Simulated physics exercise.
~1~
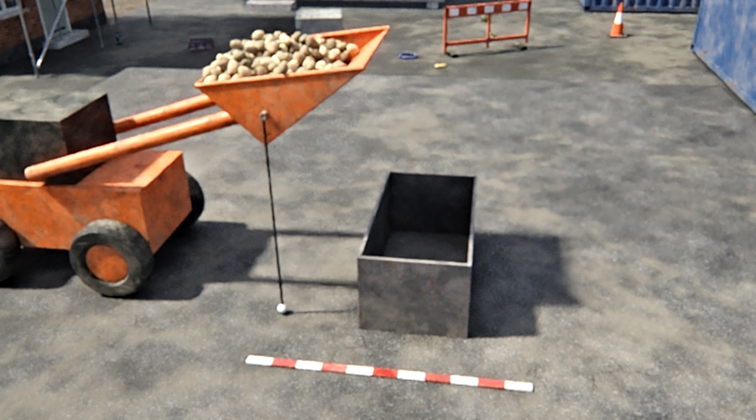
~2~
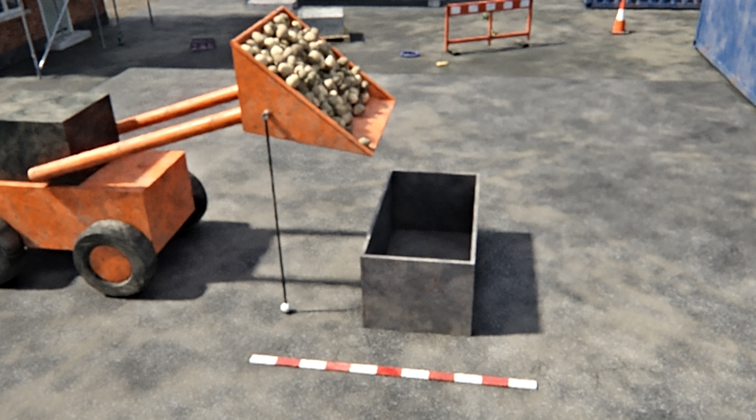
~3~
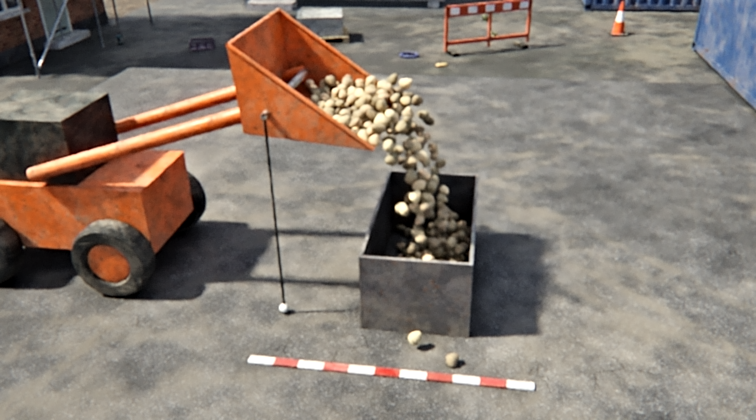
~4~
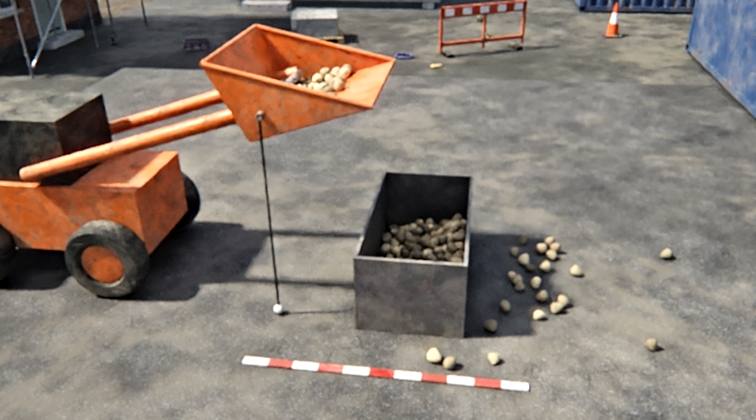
An orange loader bucket, heaped with pale rounded stones, hangs raised on two arms above a paved yard, just left of an open dark metal bin. The bucket tips steeply to the right, and the stones bunch toward its lower lip. They then pour over the edge in a thick stream, most dropping into the bin while a couple land in front near a red-and-white striped staff. The bucket tilts back, still holding a small cluster. At the end, a dark heap sits inside the bin, with stray stones scattered in front and to its right.
